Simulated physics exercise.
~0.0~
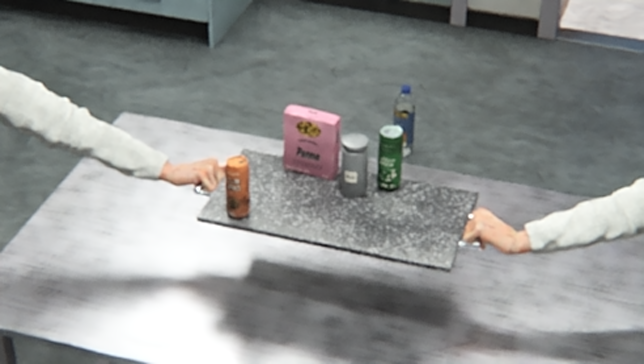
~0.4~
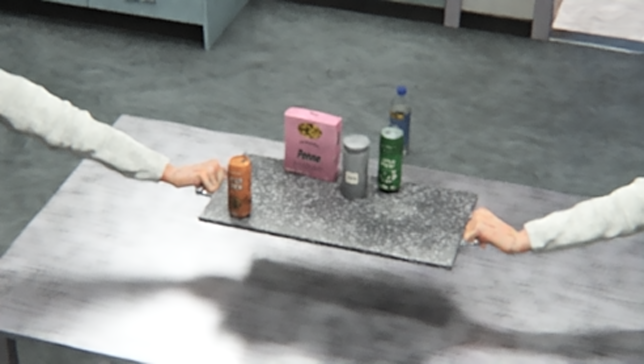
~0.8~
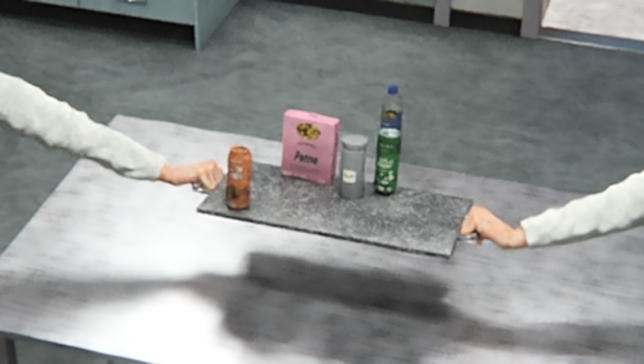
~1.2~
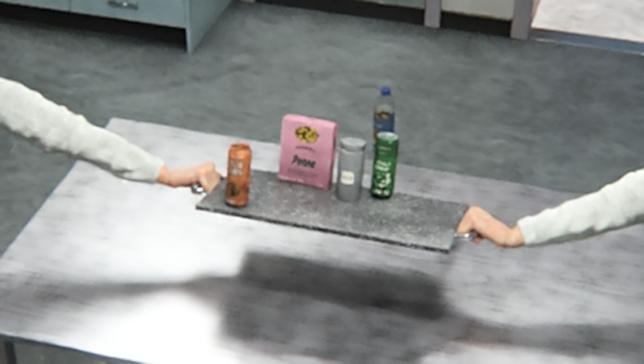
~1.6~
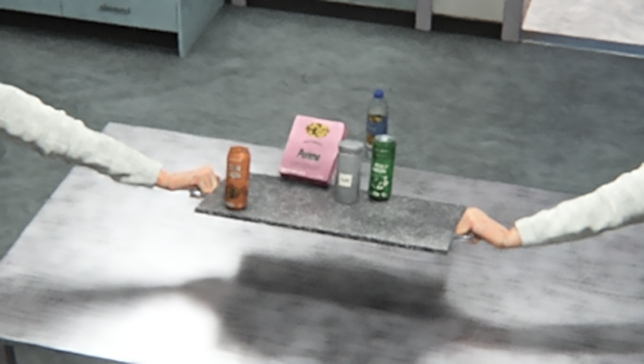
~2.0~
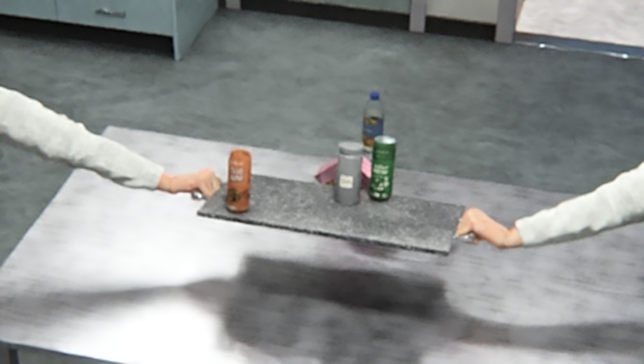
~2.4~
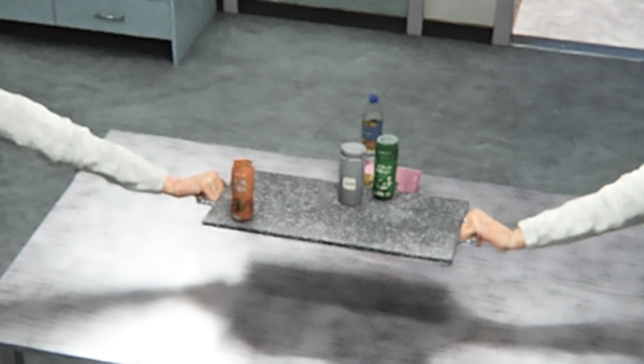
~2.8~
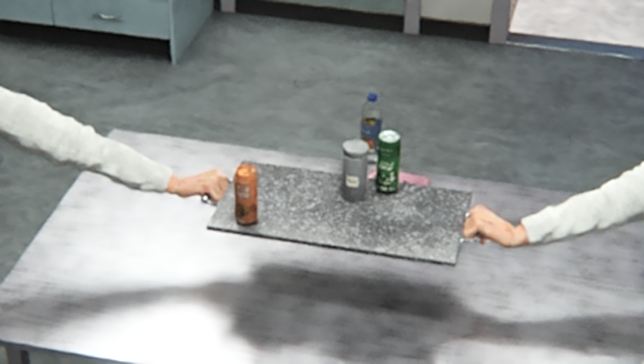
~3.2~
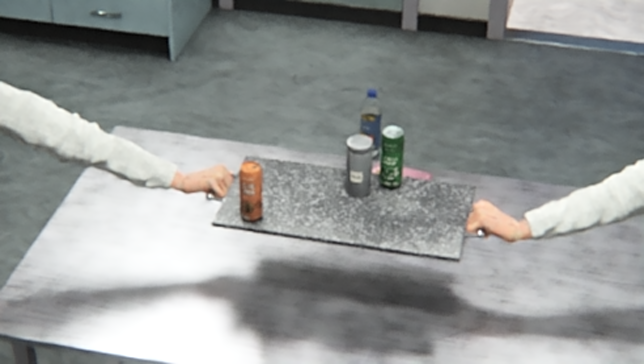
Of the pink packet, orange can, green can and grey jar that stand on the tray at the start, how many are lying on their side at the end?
Only one is, the pink packet, which tips off the far edge of the tray and ends up lying behind it.
